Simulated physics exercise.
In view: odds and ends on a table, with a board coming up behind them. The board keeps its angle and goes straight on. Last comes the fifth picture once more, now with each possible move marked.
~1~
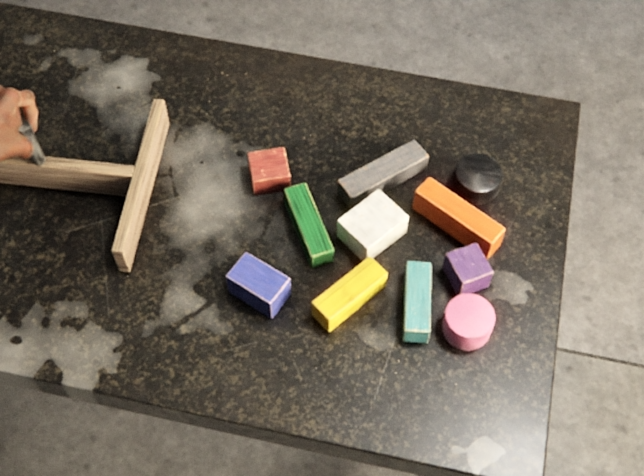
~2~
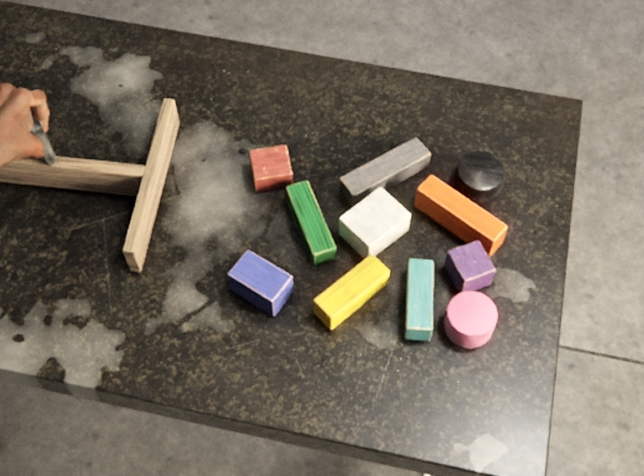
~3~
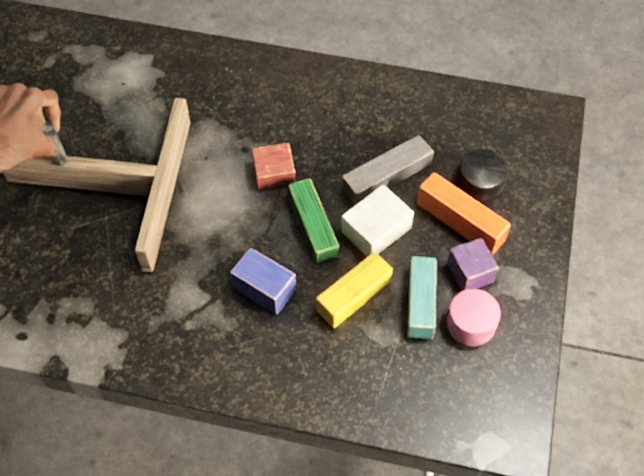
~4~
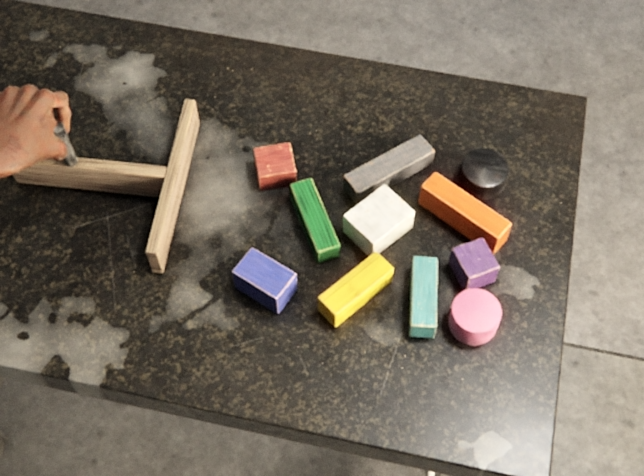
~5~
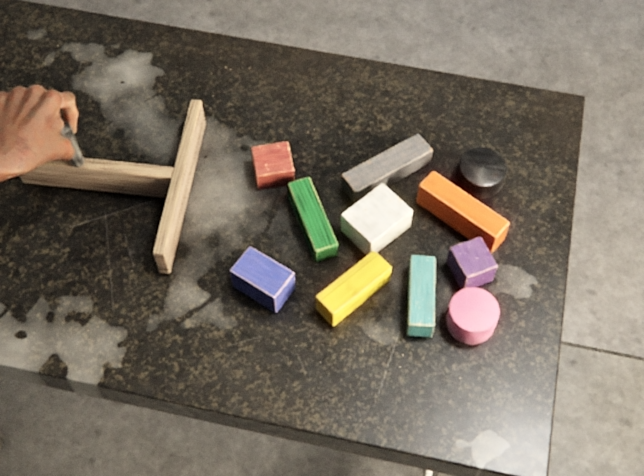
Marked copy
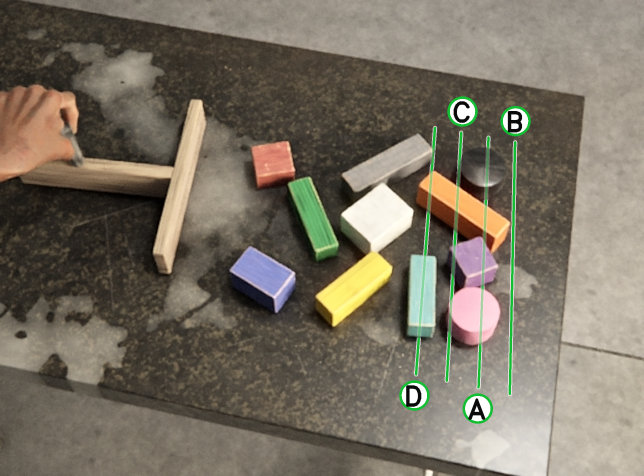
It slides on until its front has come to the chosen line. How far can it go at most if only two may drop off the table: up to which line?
C.
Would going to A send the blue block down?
No.
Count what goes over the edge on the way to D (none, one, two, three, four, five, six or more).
By then, none.
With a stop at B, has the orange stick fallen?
By then, yes.
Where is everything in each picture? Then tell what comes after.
Blue block (259, 285); turquoise bar (417, 301); red block (269, 171), in the first frame.
Board (150, 171); pink tin (471, 320), in the second frame.
Board (161, 171); purple block (472, 266), in the third frame.
Board (172, 172); grey bar (389, 170), in the fourth frame.
Board (178, 173); orange stick (462, 212); green stick (312, 220); blue block (263, 280), in the fifth frame.
On the marked copy, A at (484, 252); B at (513, 258); C at (455, 247); D at (426, 241).
Taking C. A third of the way, board (276, 191); blue block (302, 284); red block (310, 166).
Two thirds of the way, board (376, 210); pink tin (507, 320); purple block (503, 269).
When it is over, board (454, 225); pink tin over the edge; purple block over the edge; two fallen.
As for the rest, A drops four; B drops five; D is within the limit but short.
